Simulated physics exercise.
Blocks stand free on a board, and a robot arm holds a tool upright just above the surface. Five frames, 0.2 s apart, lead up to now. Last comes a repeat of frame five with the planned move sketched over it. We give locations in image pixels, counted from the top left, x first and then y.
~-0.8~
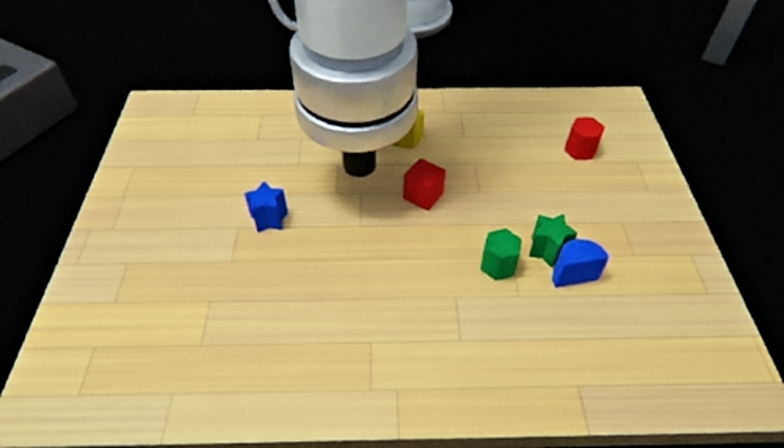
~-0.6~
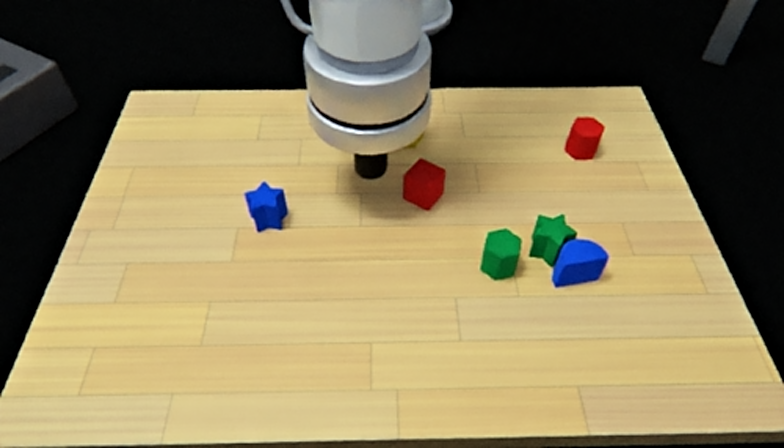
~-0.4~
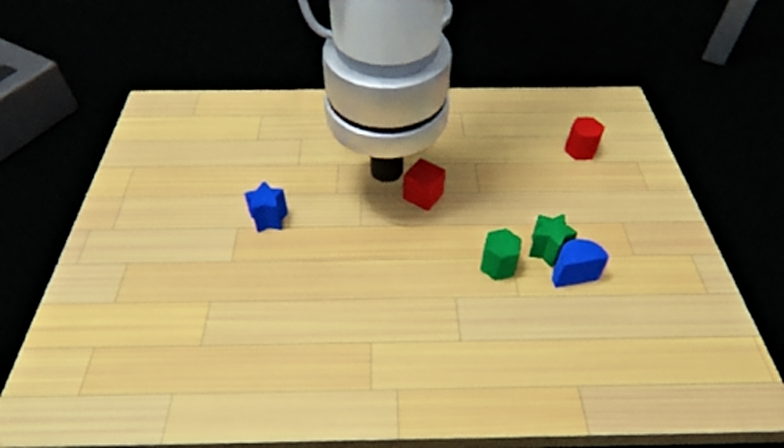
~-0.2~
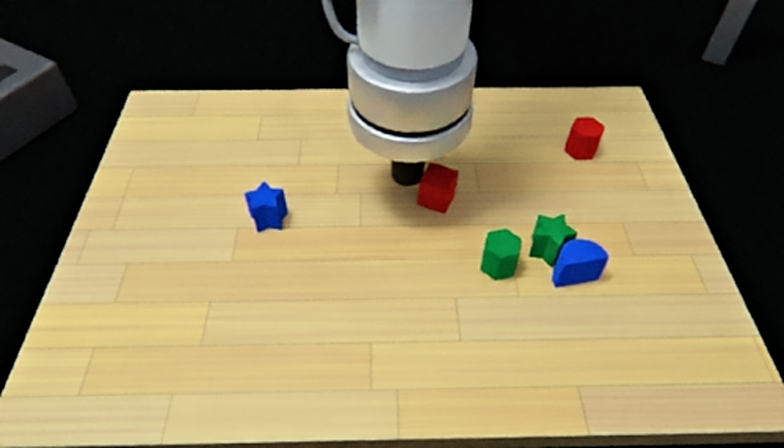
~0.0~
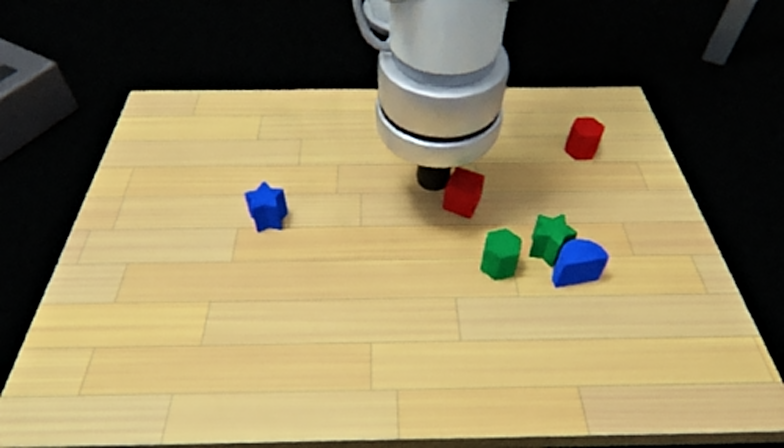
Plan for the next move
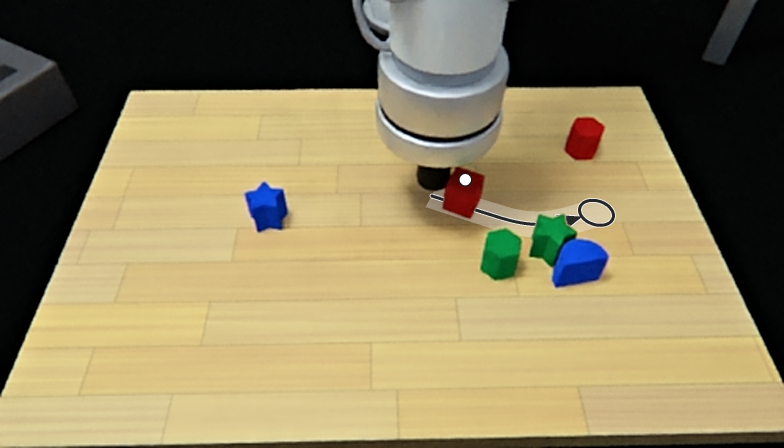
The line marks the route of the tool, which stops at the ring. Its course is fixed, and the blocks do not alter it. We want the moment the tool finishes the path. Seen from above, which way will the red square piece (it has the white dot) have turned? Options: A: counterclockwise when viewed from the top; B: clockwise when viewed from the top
B: Clockwise when viewed from the top.
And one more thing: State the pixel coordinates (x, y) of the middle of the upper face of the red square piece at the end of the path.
Somewhere near (638, 205).
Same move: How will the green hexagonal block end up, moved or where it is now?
Same place.
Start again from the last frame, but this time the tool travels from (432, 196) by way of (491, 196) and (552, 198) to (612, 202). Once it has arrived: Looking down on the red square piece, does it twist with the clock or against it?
Answer: With the clock.
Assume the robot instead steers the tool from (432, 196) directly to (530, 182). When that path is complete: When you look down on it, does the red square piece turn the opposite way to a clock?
Answer: No.
The drawn path runs from (432, 196) through (486, 213) and (544, 224) to (596, 213); the dot is on the red square piece.
The first path, step by step. One third of the way, tool (489, 198); red square piece (524, 194), turned 20° anticlockwise.
Two thirds of the way, tool (549, 209); red square piece (587, 204), turned 15° anticlockwise.
At the end, tool (603, 197); red square piece (638, 205), turned 25° clockwise; green hexagonal block not moved; green star block not moved.
